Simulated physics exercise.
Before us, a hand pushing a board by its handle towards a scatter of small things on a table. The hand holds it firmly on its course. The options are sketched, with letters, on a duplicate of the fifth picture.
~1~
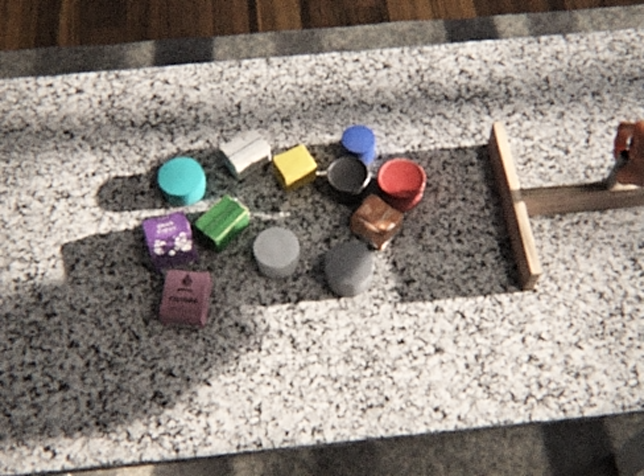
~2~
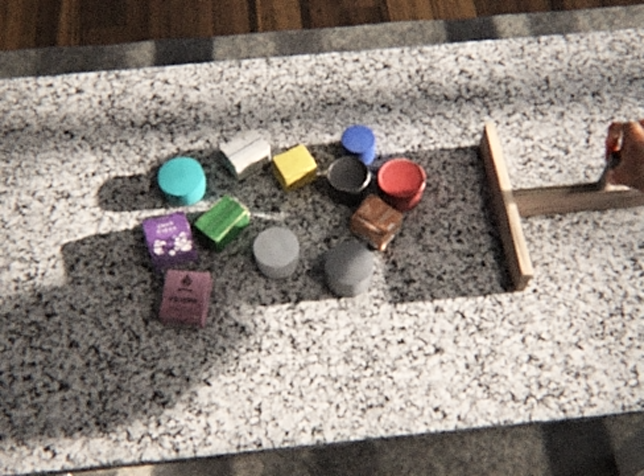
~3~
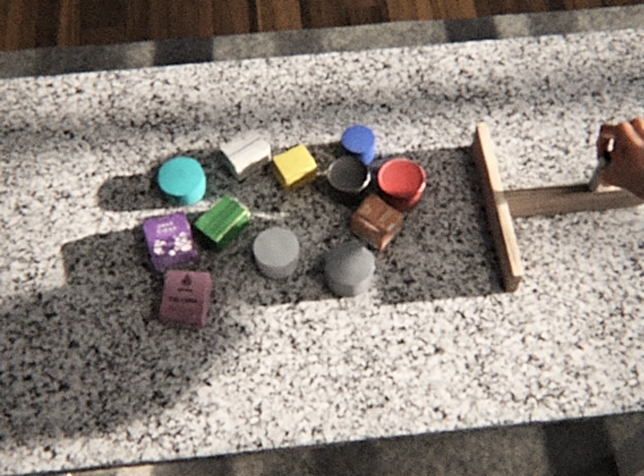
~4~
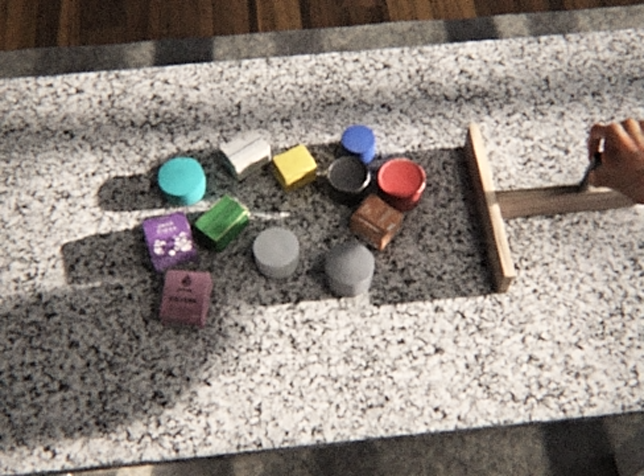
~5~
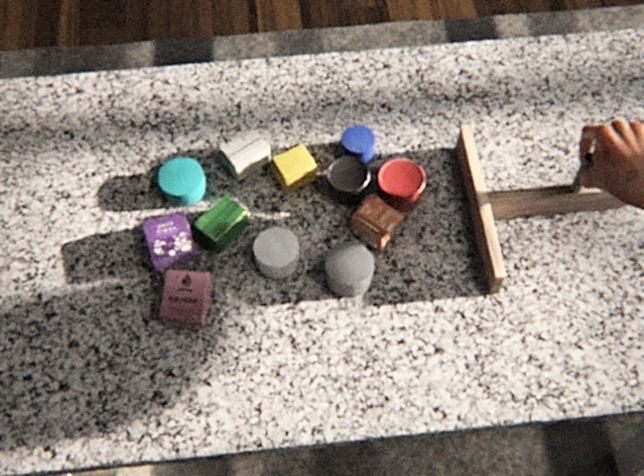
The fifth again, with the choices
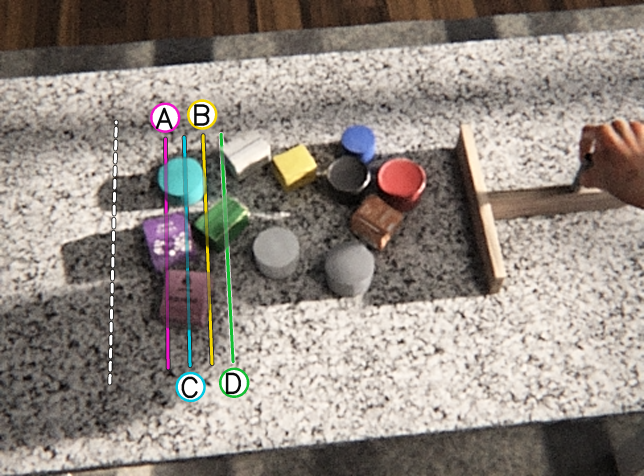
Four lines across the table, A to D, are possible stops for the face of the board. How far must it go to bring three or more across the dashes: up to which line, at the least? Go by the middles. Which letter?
The first such stop is A.
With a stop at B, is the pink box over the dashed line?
By then, no.
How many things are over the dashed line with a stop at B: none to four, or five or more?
In all, one.
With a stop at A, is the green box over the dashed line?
Yes.
On the marked copy, A at (167, 245); B at (207, 241); C at (187, 243); D at (227, 239); the dashed line at (113, 241).
Taking A. A third of the way, board (370, 206); purple packet (171, 242); turquoise pot (182, 182); none across.
Two thirds of the way, board (257, 217); purple packet (140, 243); turquoise pot (172, 180); none across.
When it is over, board (166, 225); purple packet (49, 256); green box (97, 238); four across.
As for the rest, B gets only one across; C gets only one across; D gets none across.
